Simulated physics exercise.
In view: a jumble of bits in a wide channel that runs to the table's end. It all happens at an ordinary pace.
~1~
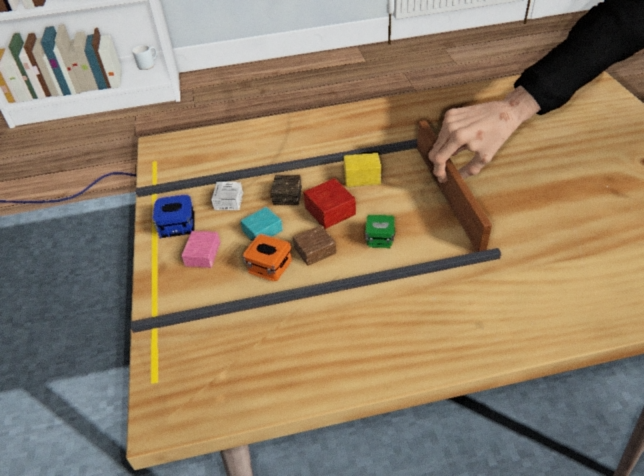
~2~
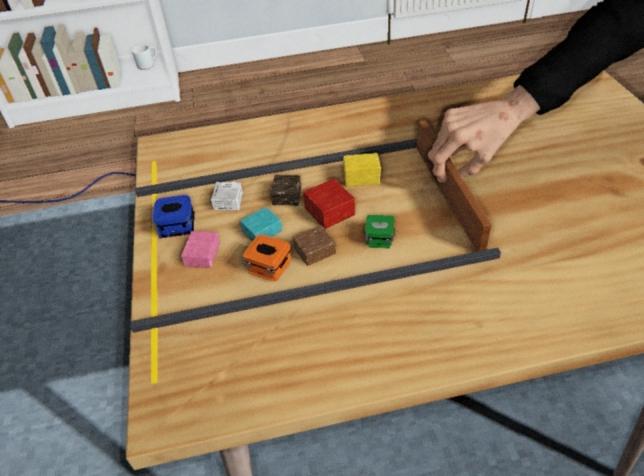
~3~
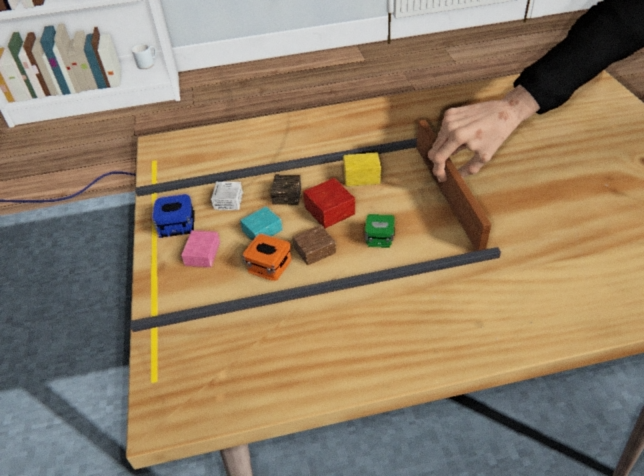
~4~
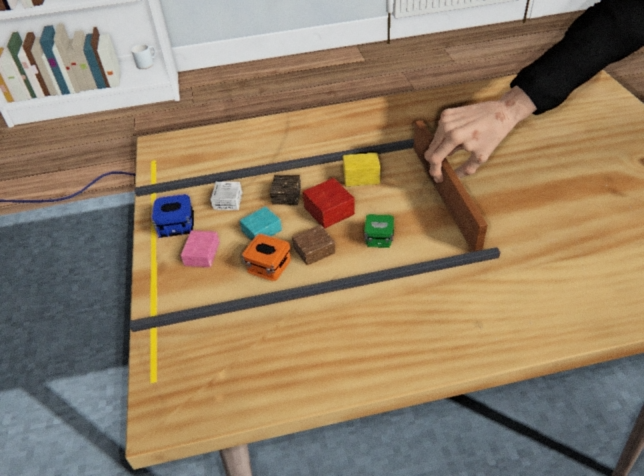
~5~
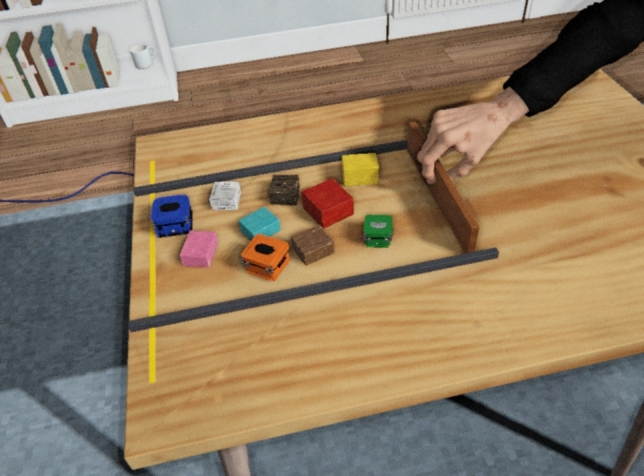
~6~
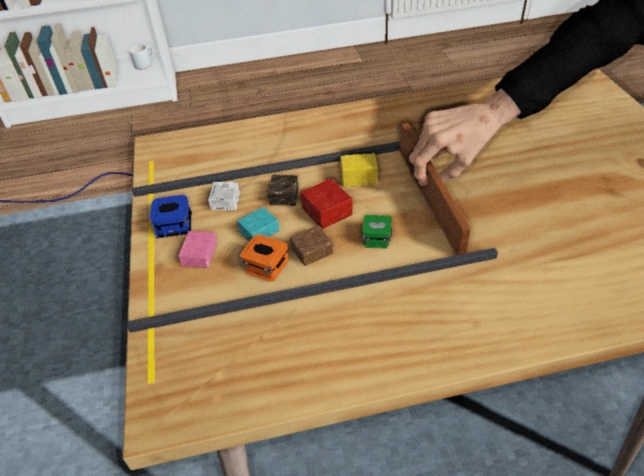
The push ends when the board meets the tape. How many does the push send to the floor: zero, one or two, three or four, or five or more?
The number that fall off is five or more.
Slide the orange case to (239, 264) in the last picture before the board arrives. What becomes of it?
From there it is lost.
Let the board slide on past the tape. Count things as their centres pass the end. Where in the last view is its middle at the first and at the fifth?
First at (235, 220), next at (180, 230).
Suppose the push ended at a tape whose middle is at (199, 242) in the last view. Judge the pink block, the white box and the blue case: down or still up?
The pink block goes over, the white box tumbles off, the blue case tumbles off.
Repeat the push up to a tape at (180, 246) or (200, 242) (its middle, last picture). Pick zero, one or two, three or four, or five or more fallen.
In that order: More than four; either three or four.
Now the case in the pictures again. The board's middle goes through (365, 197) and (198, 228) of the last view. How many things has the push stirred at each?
The counts are 2 and 10.
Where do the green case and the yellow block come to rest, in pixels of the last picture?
The green case stops around (133, 281); the yellow block around (131, 213).
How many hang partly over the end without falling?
The number is 3.
Soon after, none off yet; blue case at rest near (172, 216); pink block at rest near (198, 249); white box at rest near (225, 196).
After that, none off yet; blue case displaced about its own width near (133, 229); pink block displaced about its own width near (162, 262); white box displaced well along near (159, 209).
In the end, the number that fall off is five or more; gone, brown block, black block, orange case, turquoise block, white box, pink block and blue case.
